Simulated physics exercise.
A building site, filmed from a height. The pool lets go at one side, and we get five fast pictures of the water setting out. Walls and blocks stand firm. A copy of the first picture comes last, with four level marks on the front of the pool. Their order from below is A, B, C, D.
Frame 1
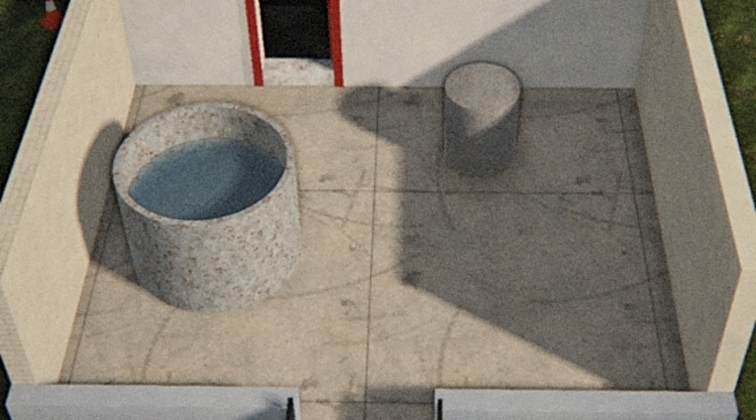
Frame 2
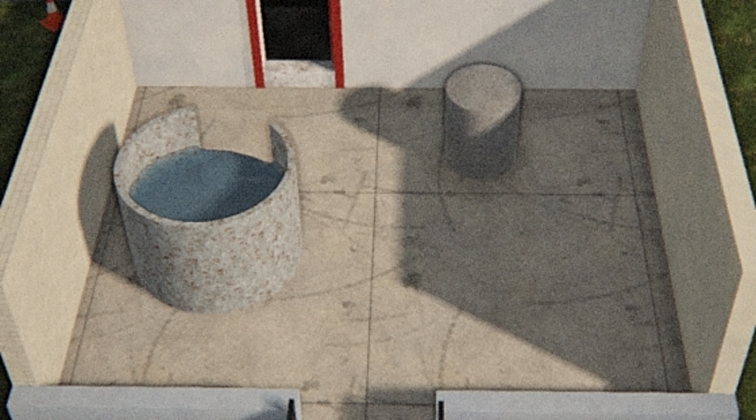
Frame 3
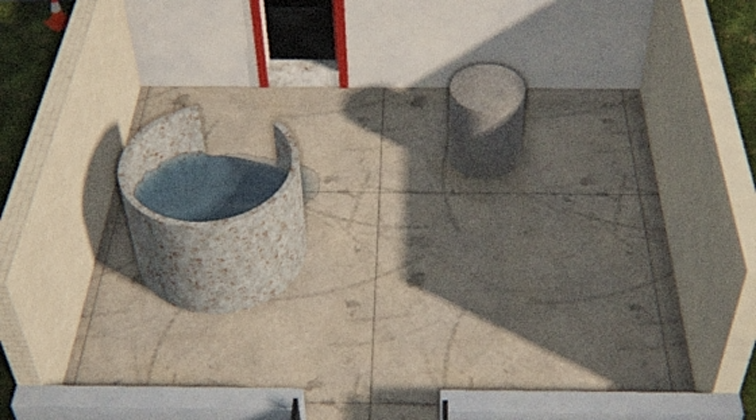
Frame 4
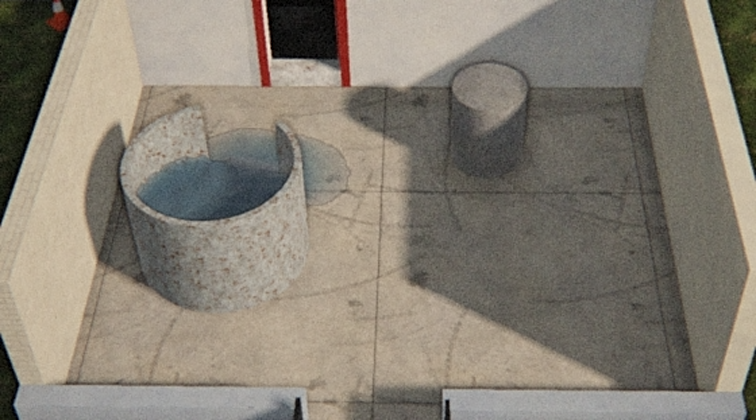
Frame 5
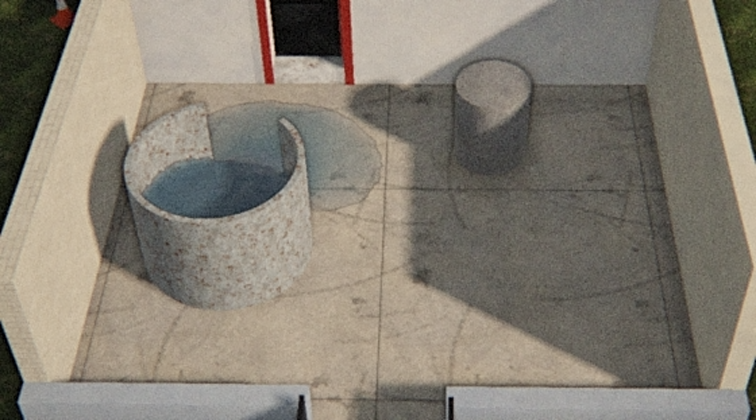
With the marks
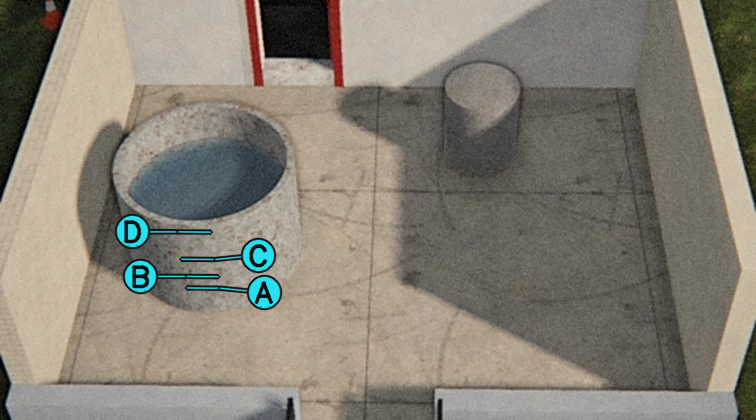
A round stone tank of water lost a section of its back wall, and water poured out through the gap, spreading in a widening puddle across the walled yard's floor near the red doorway.
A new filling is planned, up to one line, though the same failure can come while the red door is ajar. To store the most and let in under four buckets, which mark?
Choose B.
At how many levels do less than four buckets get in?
Two.
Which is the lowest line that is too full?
Line C.
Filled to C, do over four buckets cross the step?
Yes.
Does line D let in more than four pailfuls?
Yes, it does.
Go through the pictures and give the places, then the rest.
Water in the pool at rest, its middle at (209, 191); foot of the red doorway at (299, 86); open gate at (366, 385), in the first frame.
Water covers 1 % of the ground, its front hidden from here, in the second frame.
Water covers 3 % of the ground, its front hidden from here, in the third frame.
In the fourth frame, 6 % of the ground under water, visible out to (330, 151).
In the fifth frame, 12 % of the ground under water, visible out to (327, 112).
In cyan, A at (203, 288); B at (201, 276); C at (198, 259); D at (193, 232); from the bottom up A, B, C, D.
Choosing A, nothing gets over.
Choosing B, a splash gets over, under a bucket.
Choosing C, about 9 bucketfuls get in.
Choosing D, dozens of bucketfuls pour in.
